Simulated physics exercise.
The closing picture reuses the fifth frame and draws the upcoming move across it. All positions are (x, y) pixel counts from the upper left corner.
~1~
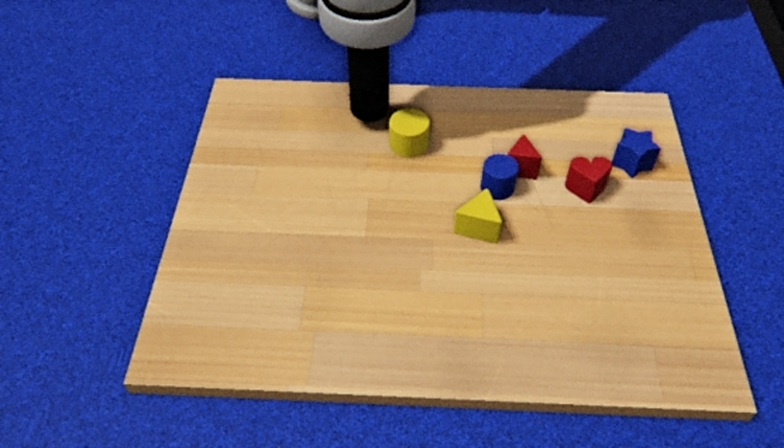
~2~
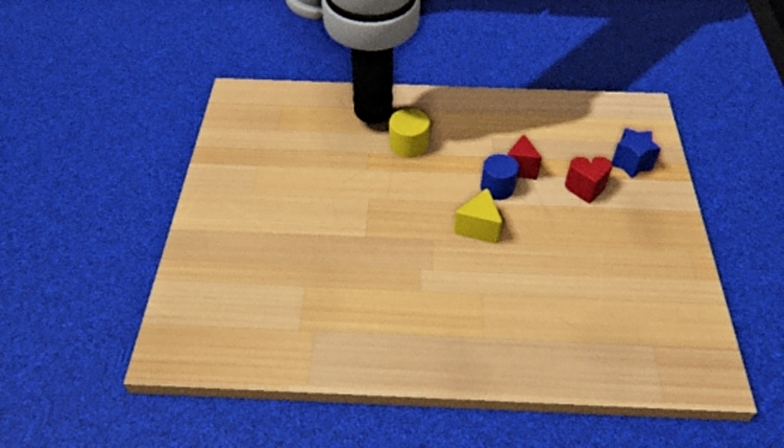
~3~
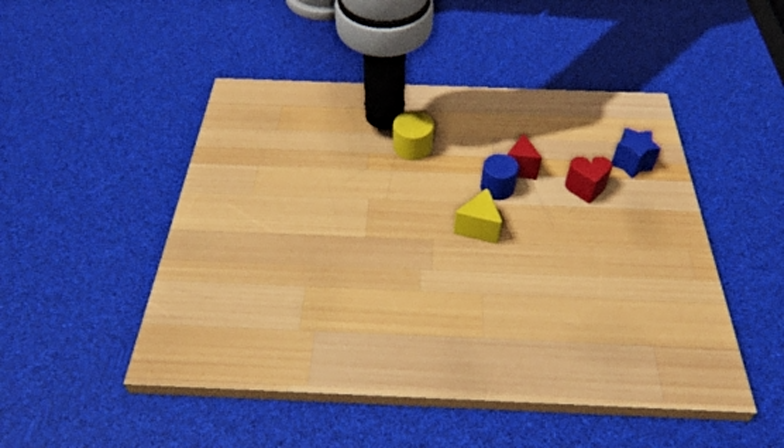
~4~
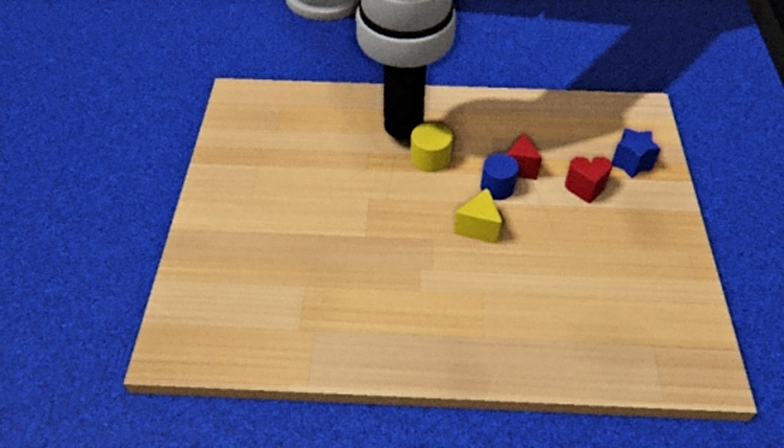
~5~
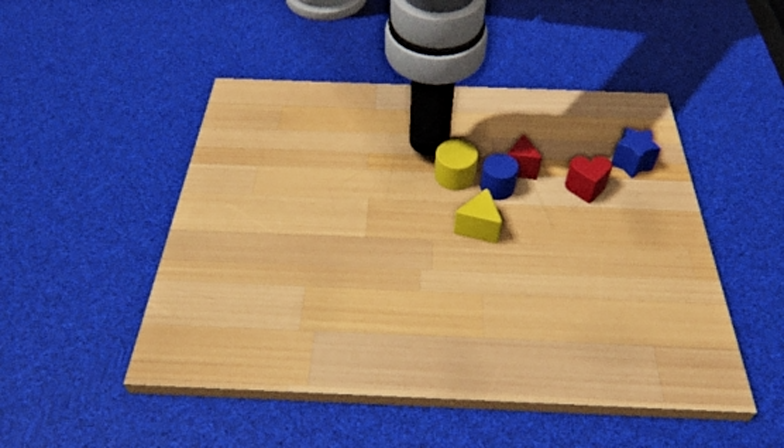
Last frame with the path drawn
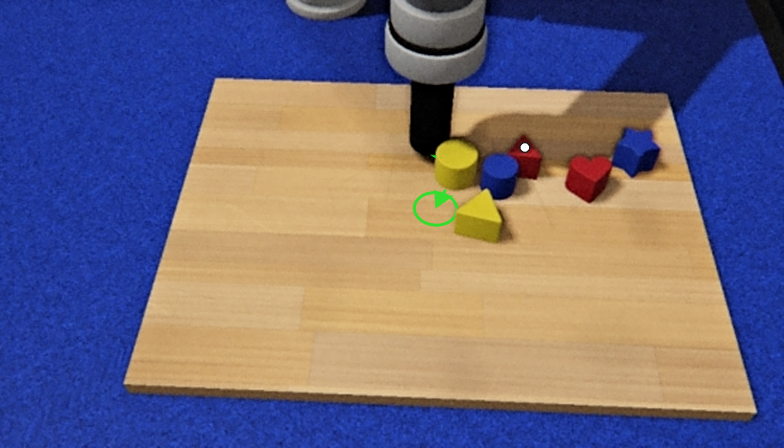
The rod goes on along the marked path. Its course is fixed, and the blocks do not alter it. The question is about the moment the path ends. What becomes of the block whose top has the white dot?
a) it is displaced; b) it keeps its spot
b - it keeps its spot.
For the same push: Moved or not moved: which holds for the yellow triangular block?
It gets displaced.
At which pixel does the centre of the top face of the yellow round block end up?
I'd expect the centre of its top face to be at (484, 189).
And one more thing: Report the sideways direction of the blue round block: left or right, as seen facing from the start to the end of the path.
The blue round block goes left.
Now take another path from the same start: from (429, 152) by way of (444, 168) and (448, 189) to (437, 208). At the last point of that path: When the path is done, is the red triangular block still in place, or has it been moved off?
Put simply, it stays right there.
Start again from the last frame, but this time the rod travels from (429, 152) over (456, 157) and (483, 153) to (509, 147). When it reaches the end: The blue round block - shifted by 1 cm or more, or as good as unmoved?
By the time the path is finished, it has moved at least a centimetre.
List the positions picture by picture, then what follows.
Rod's lower end (370, 109); yellow round block (410, 121); yellow triangular block (482, 207); blue round block (501, 165); red triangular block (525, 147), in the first frame.
Rod (373, 111); blocks still, in the second frame.
Rod (385, 117); yellow round block (414, 123), in the third frame.
Rod (404, 127); yellow round block (432, 135), in the fourth frame.
Rod (429, 142); yellow round block (457, 153); yellow triangular block (482, 207); blue round block (501, 165); red triangular block (525, 147), in the fifth frame.
Drawn move, from (429, 152) over (449, 167) and (446, 188) to (436, 209); the dot is on the red triangular block.
What follows on the original path. Halfway along, rod (452, 168); yellow round block (483, 180); yellow triangular block (484, 211), turned 20° clockwise; blue round block (521, 174).
At the end, rod (436, 199); yellow round block (484, 189); yellow triangular block (491, 218), turned 50° clockwise; blue round block (521, 174); red triangular block still.
